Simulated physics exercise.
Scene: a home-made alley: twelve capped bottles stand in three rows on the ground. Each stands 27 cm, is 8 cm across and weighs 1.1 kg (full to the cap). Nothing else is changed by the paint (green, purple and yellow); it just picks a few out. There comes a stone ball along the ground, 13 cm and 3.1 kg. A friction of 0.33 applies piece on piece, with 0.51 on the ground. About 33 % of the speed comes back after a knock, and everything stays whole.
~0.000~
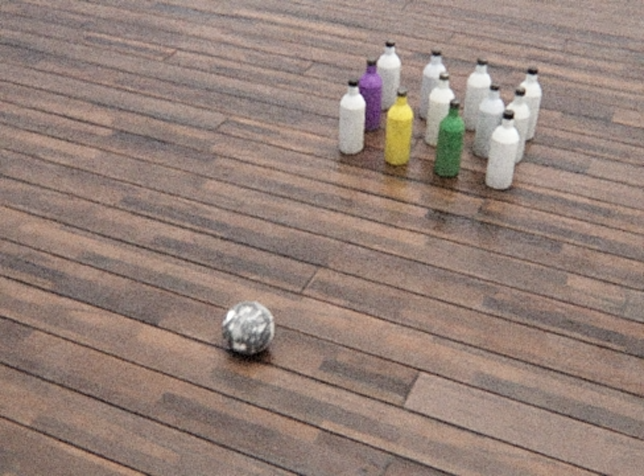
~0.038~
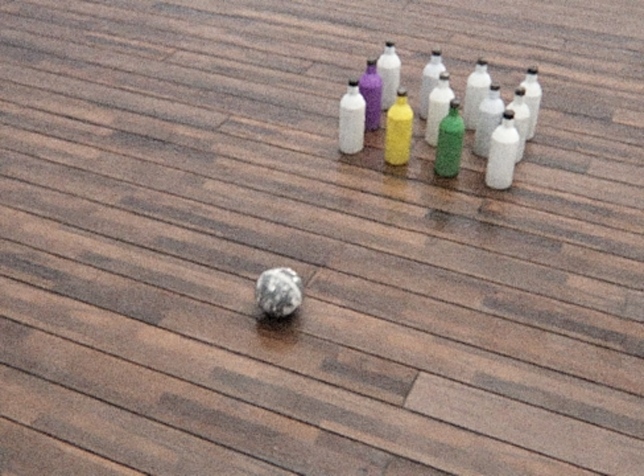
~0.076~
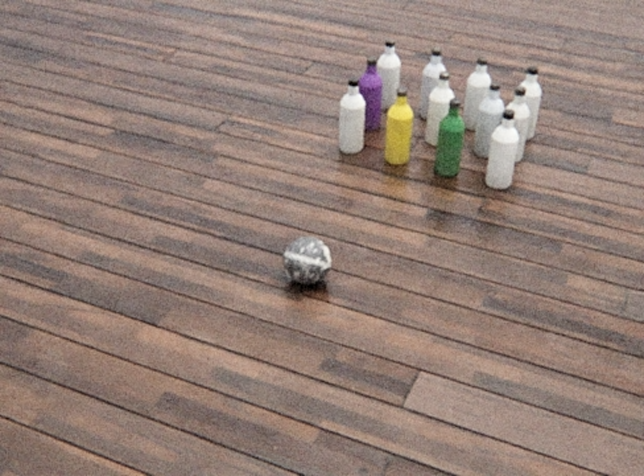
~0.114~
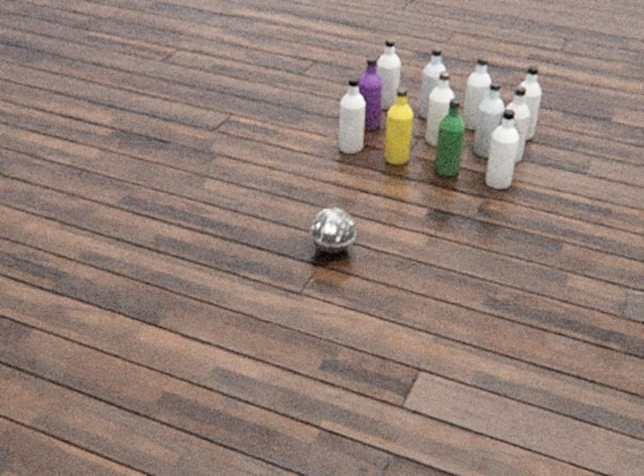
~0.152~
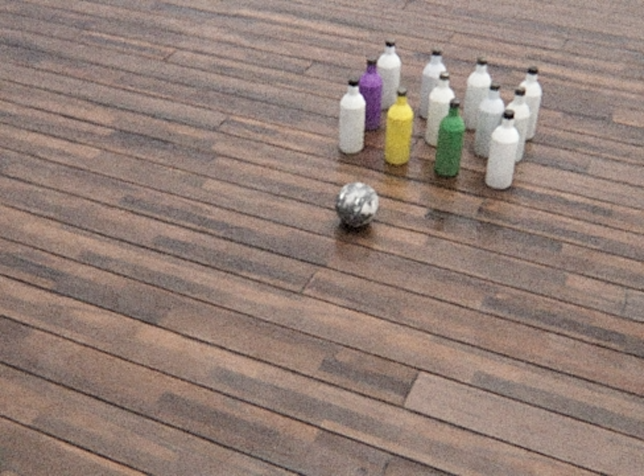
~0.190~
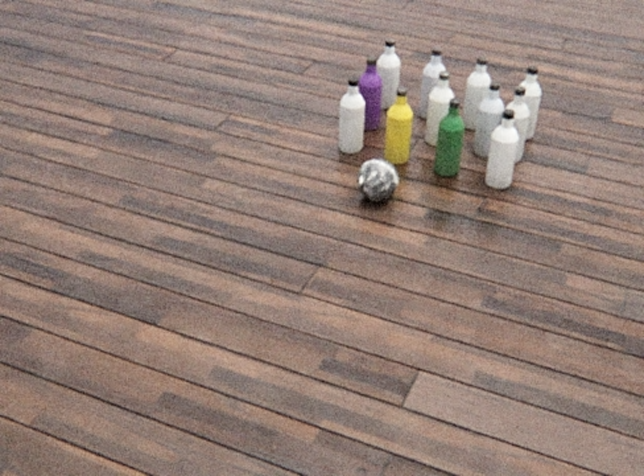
A mottled gray ball rolls across a wooden floor toward a cluster of standing capped bottles.
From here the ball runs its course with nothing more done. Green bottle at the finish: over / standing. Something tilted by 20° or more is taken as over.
Standing.
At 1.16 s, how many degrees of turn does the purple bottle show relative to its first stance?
Around 0° from its start.
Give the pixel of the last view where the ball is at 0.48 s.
Roughly at (473, 109).
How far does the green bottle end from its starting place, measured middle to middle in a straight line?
I'd say close to 0 cm away from its start.
After 0.34 s, ball still moving; 1 of the 12 bottles over; green bottle unmoved; yellow bottle leaning 21°.
After 0.48 s, ball still moving; 3 of the 12 bottles over; green bottle unmoved; yellow bottle leaning 67°.
After 0.70 s, ball still moving; 4 of the 12 bottles over; green bottle unmoved; yellow bottle lying flat.
By the end (1.4 s), ball rolling away; 4 of the 12 bottles over; green bottle unmoved; yellow bottle lying flat; purple bottle unmoved. As the last picture would show them, middles, green bottle near (450, 137), yellow bottle near (571, 14).
